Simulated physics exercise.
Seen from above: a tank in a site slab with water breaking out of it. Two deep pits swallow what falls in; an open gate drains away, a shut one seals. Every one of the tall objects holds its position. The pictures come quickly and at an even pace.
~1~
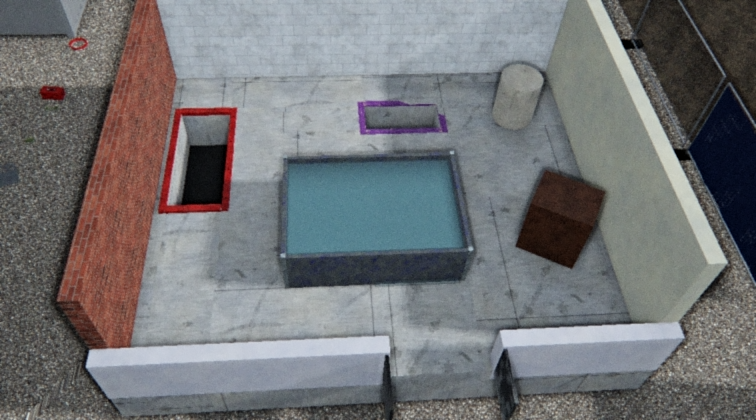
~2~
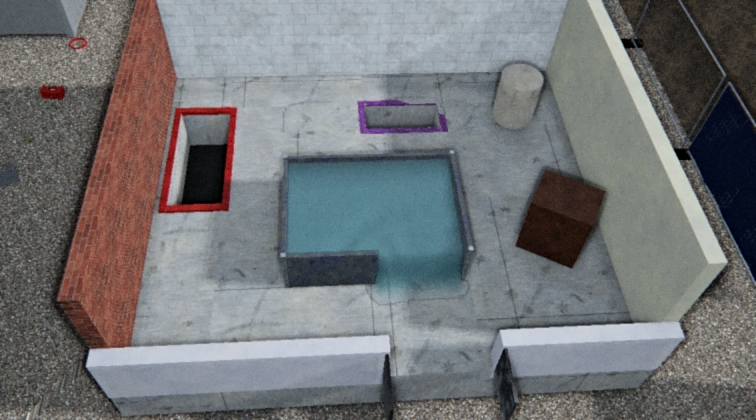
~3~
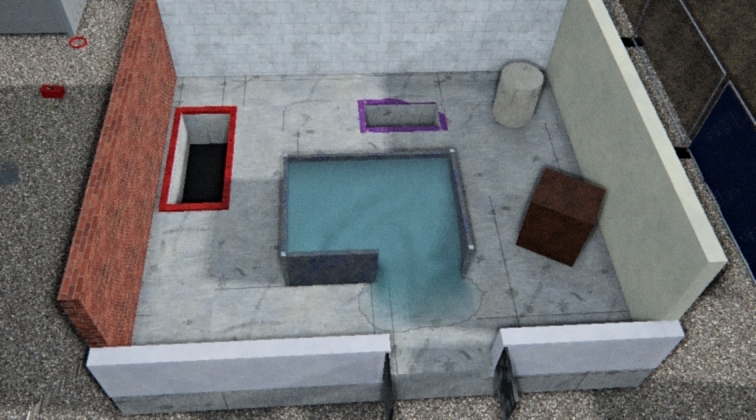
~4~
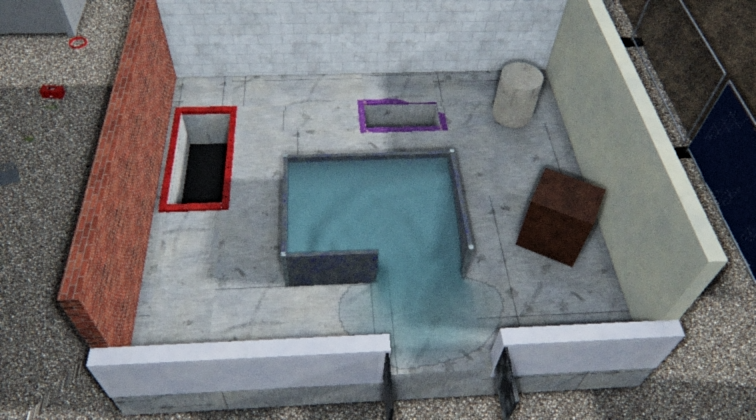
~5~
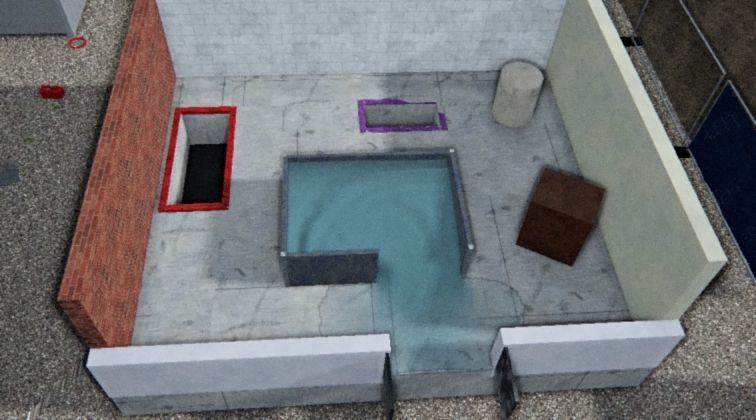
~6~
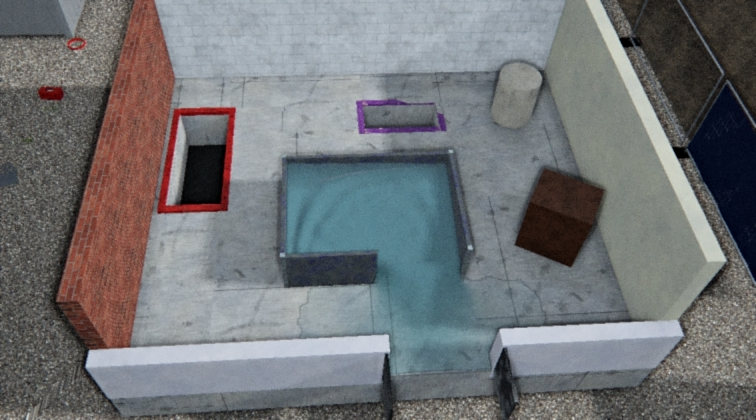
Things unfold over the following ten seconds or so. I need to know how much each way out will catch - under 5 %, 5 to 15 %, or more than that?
Here you go: The gate catches more than 15 %; the red pit catches under 5 %; the purple pit catches under 5 %.
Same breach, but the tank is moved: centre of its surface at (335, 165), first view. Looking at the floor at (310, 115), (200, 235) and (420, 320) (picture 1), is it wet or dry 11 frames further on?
Looking at all three, I'd call them bone dry, bone dry, swamped.
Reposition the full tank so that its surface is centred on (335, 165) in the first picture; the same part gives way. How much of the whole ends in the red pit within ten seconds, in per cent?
Within ten seconds the red pit collects 4 percent of the total.
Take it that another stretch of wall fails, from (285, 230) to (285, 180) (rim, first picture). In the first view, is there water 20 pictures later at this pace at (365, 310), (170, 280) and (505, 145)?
So the first one is drenched, the next drenched, and the last left untouched.
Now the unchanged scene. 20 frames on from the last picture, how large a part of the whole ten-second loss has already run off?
I'd put it at 60 per cent.
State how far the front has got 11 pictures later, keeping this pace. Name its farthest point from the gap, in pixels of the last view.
(127, 374).
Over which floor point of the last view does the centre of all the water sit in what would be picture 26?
Near (397, 259).
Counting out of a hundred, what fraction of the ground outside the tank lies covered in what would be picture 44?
My estimate is roughly 50 percent.
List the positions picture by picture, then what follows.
In the first picture, the water tank at (373, 205) is whole and still.
In the second picture, water pours out at (420, 268) and has run to (373, 294).
In the third picture, the front is at (376, 321), out from the gap at (420, 269).
In the fourth picture, the front is at a hidden place, out from the gap at (420, 270).
In the fifth picture, water pours out at (420, 270) and has run to a hidden place.
In the sixth picture, water pours out at (419, 271) and has run to a hidden place.
A moment on, water covers 15 % of the floor; the gate 13 %, the red pit 0 %, the purple pit 0 %.
Next, water covers 25 % of the floor; the gate 25 %, the red pit 0 %, the purple pit 0 %.
Then, water covers 35 % of the floor; the gate 39 %, the red pit 0 %, the purple pit 0 %.
Later, water covers 50 % of the floor; the gate 52 %, the red pit 0 %, the purple pit 0 %.
In the end, water covers 65 % of the floor; the gate 63 %, the red pit 0 %, the purple pit 2 %.
